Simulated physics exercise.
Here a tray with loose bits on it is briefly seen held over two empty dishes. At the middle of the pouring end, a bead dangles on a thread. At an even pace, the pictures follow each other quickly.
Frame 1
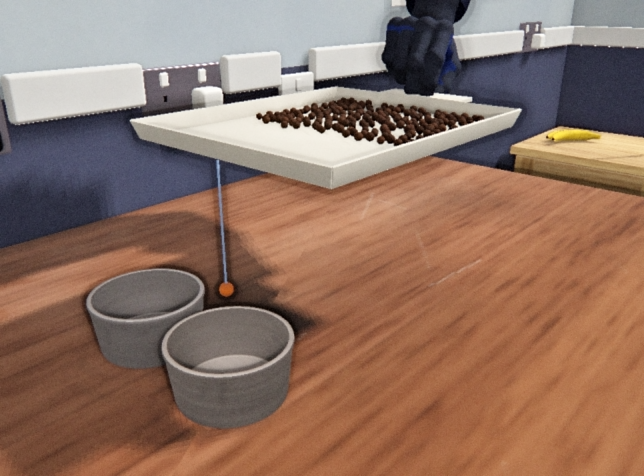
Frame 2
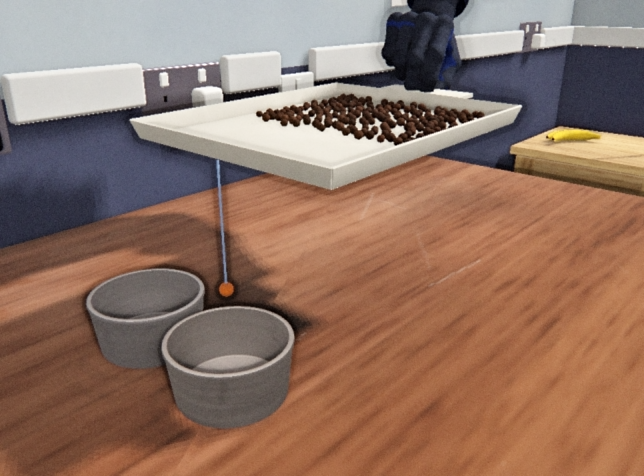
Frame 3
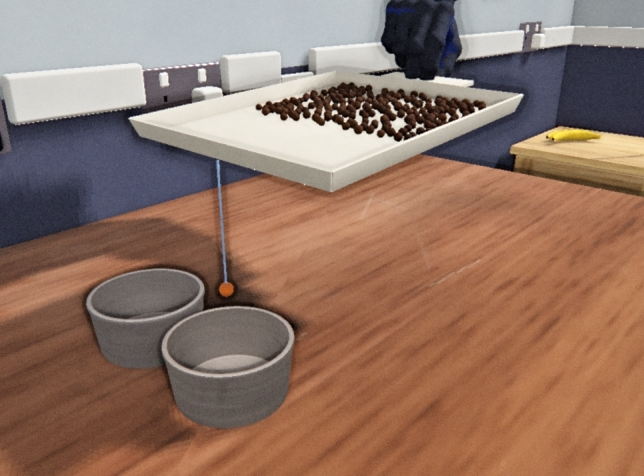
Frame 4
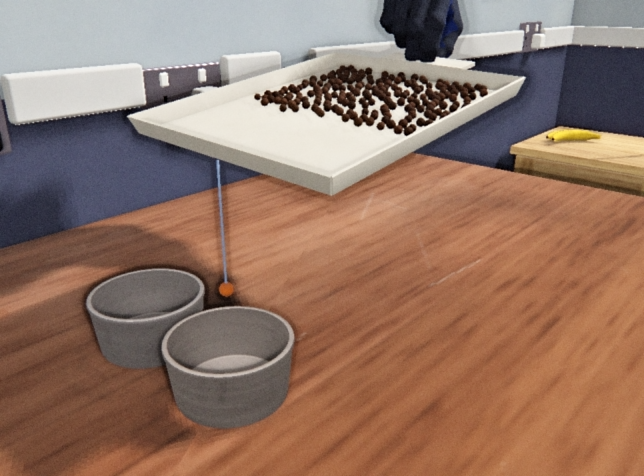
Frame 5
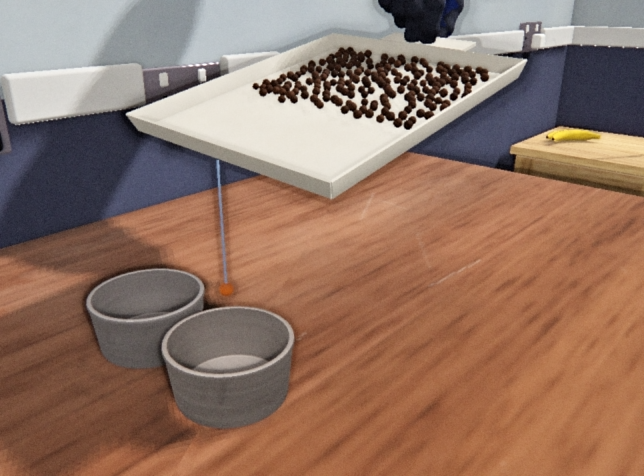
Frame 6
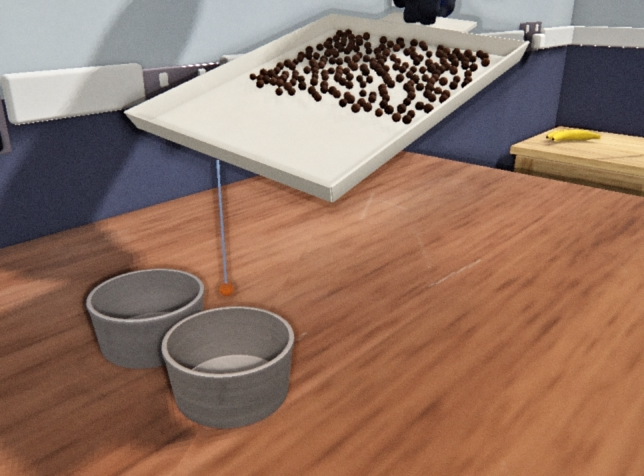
A pale tray of small, dark brown berries, with a dark gloved hand at its far side, gradually tilted toward its near right corner above a wooden table holding two empty grey dishes.
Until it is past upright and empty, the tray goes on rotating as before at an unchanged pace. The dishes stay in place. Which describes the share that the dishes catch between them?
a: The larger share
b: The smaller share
The smaller share.
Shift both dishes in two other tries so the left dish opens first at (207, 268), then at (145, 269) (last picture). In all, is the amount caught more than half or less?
First try: A minority; second try: A minority.
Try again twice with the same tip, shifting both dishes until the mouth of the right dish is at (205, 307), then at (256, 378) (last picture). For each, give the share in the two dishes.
About 0 per cent, then about 70 per cent.
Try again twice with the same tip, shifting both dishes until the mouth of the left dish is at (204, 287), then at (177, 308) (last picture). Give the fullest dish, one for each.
So: The one further right first, and the one further right second.
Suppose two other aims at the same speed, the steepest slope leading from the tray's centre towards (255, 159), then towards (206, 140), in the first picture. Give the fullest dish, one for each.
In the first case it's the one on the right, in the second the one on the left.
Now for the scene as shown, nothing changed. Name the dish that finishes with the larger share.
It's the rightmost dish that ends with more.
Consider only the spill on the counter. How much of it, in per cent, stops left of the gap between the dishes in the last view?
Some 20 per cent.
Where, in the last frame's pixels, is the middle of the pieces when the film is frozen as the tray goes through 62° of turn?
Roughly (283, 207).
Soon, tray tipped steeply; about half on the tray; a small part in the right dish; about a quarter outside both; a small part in the air.
A while on, tray tipped past a quarter turn; a small part on the tray; about a quarter in the right dish; about half outside both; about a quarter in the air.
Towards the end, tray tipped past a quarter turn; about a third in the right dish; about two thirds outside both.
Finally, tray tipped past a quarter turn; about a third in the right dish; none in the left dish; about two thirds outside both.
